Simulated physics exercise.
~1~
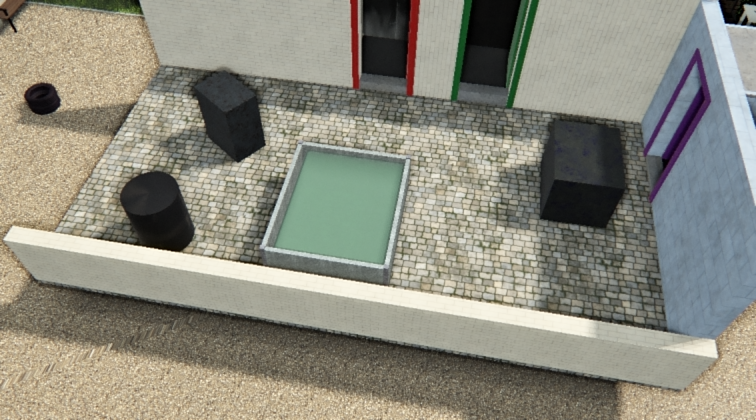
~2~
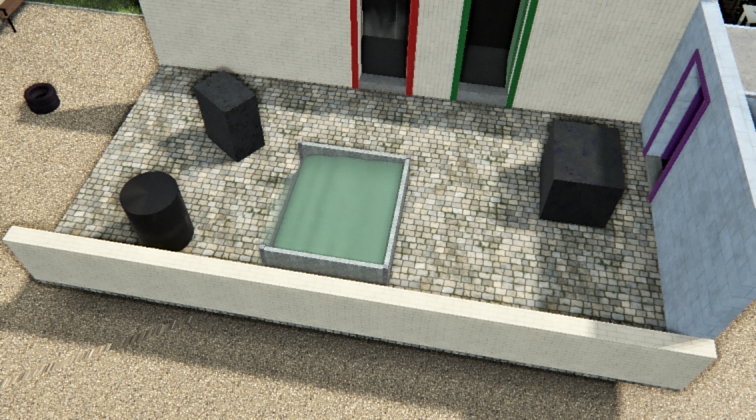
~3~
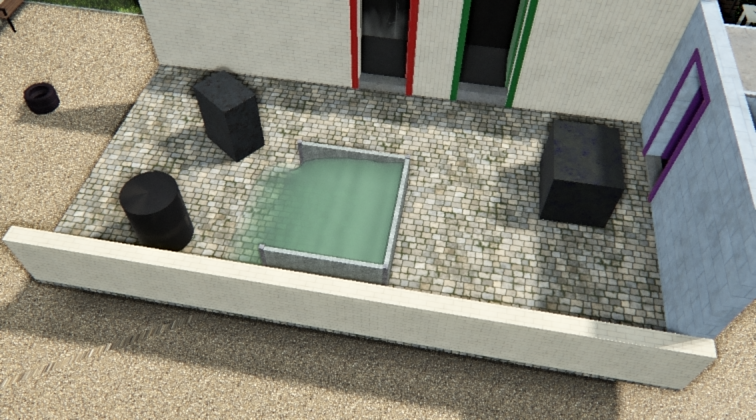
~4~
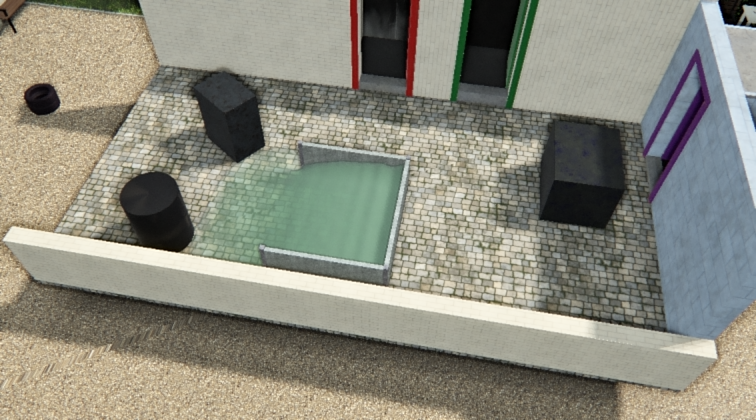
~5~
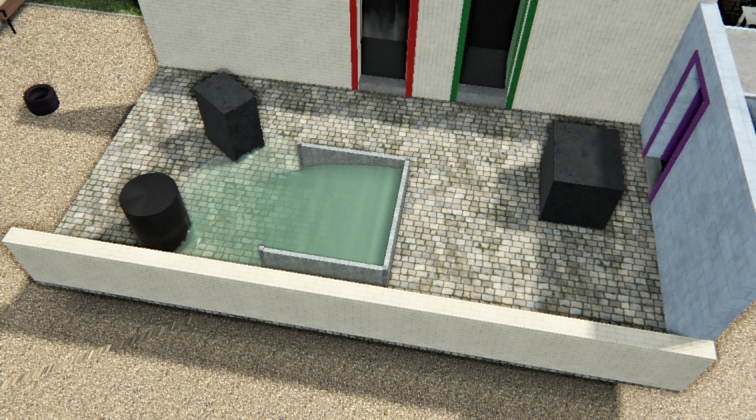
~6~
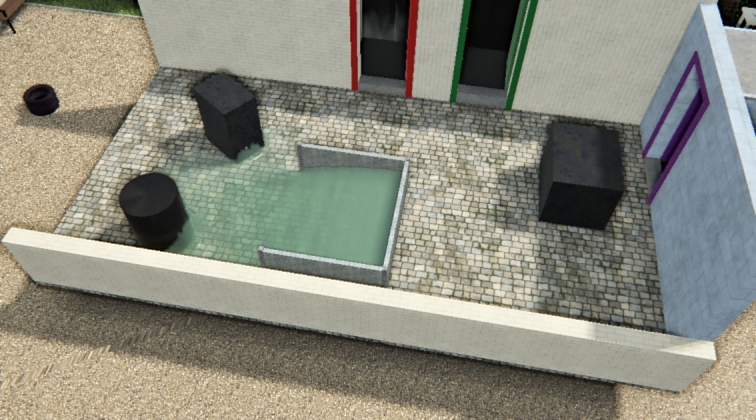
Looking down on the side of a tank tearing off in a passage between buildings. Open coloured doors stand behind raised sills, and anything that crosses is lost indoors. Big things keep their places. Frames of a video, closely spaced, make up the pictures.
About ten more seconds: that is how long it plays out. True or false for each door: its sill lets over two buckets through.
The purple door false; the red door false; the green door false.
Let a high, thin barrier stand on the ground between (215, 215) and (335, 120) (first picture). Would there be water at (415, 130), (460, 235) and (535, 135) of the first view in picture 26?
Listed order: Swamped, spared, swamped.
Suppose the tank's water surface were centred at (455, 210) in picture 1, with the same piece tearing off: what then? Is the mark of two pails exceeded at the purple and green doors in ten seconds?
My reading: Purple falls short, green falls short.
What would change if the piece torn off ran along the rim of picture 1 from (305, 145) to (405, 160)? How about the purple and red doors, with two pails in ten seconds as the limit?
Well, the purple door gets more, but the red door gets more.
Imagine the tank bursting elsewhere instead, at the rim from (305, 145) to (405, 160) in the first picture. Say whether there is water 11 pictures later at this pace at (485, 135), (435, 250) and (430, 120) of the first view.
The first spot is swamped, the second spared, the third swamped.
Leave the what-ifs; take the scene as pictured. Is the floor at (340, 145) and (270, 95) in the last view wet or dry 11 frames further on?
Untouched, then submerged.
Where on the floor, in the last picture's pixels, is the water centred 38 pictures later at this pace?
I'd point to (275, 194).
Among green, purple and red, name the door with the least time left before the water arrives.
Answer: The one in red.
A moment on, water covers 25 % of the floor; the purple door not reached, the red door not reached, the green door not reached.
Next, water covers 30 % of the floor; the purple door not reached, the red door not reached, the green door not reached.
Then, water covers 40 % of the floor; the purple door not reached, the red door wet at the sill, nothing in, the green door not reached.
Later, water covers 45 % of the floor; the purple door not reached, the red door wet at the sill, nothing in, the green door not reached.
In the end, water covers 45 % of the floor; the purple door not reached, the red door wet at the sill, nothing in, the green door wet at the sill, nothing in.
